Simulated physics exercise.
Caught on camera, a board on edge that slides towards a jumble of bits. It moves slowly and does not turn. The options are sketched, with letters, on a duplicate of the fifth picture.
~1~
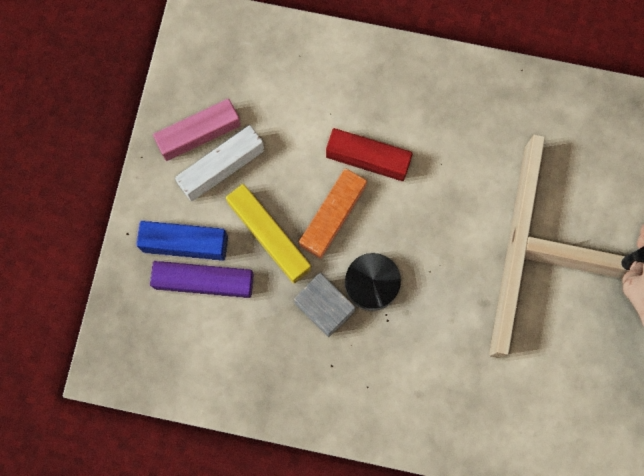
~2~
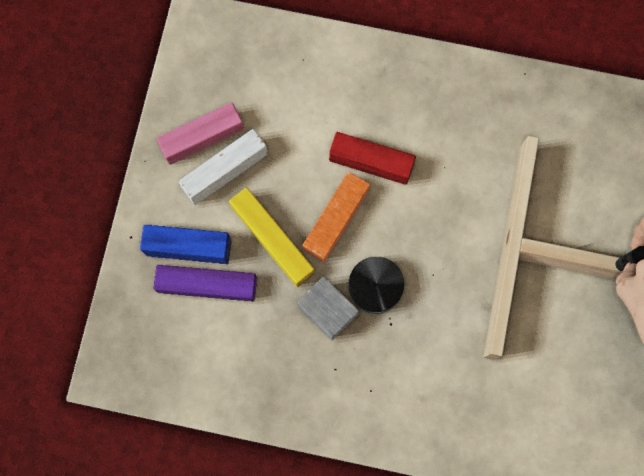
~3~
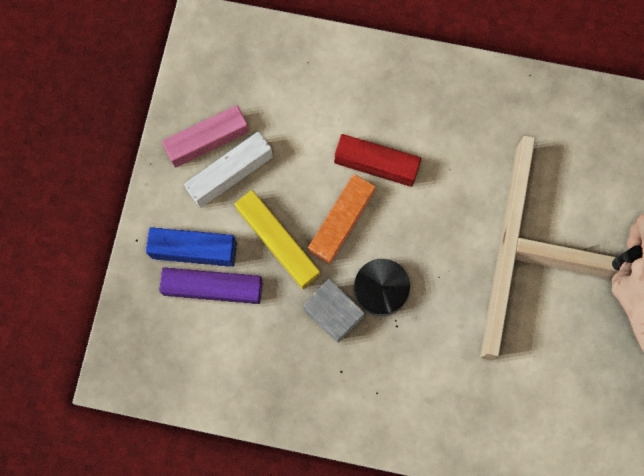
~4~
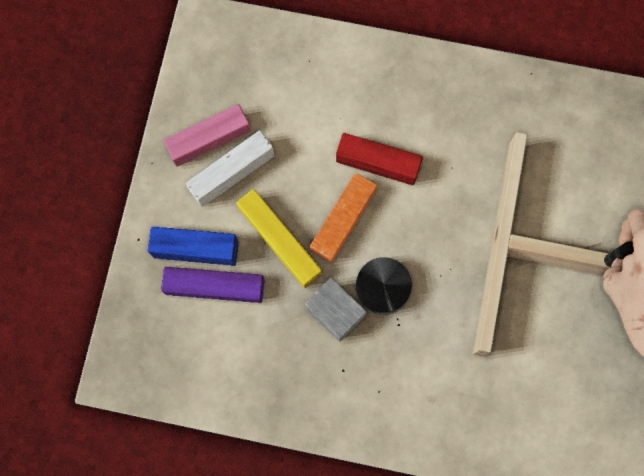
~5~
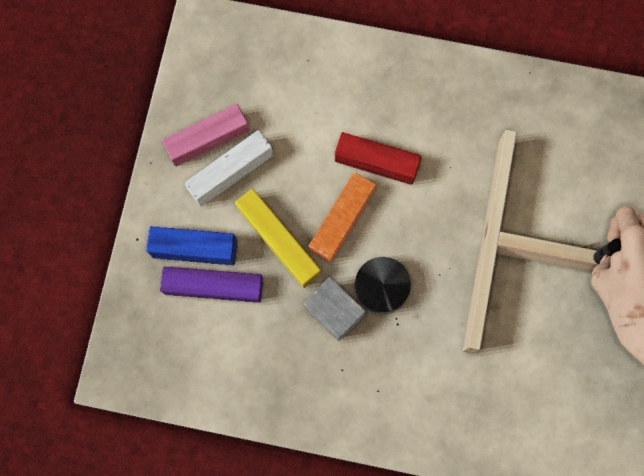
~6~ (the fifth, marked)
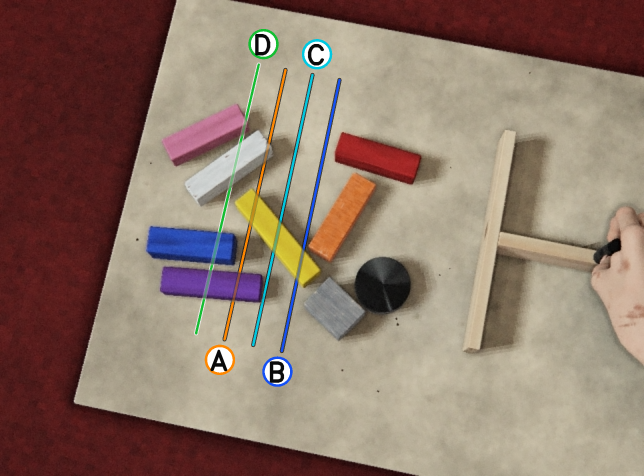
In this clip, a hand at the right holds the handle of an upright wooden board and slides it slowly leftward across a mottled surface, while the coloured bars, grey block and black round piece stay in place.
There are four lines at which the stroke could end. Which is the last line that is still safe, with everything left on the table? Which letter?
It can go as far as A.
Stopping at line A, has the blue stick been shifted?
By then, yes.
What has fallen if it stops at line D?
The blue stick goes over.
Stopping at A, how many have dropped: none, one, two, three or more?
In all, none.
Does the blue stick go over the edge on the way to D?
By then, yes.
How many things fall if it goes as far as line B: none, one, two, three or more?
In all, none.
On the marked copy, A at (256, 200); B at (312, 211); C at (284, 206); D at (228, 195).
Following A. Soon after the start, board (407, 220); grey block (328, 313); red stick (368, 158).
Later, board (322, 203); pink stick (203, 132); purple stick (172, 288).
In the end, board (258, 191); blue stick (126, 224); purple stick (115, 289); nothing has fallen.
As for the rest, B is safe but short; C is safe but short; D drops the blue stick.
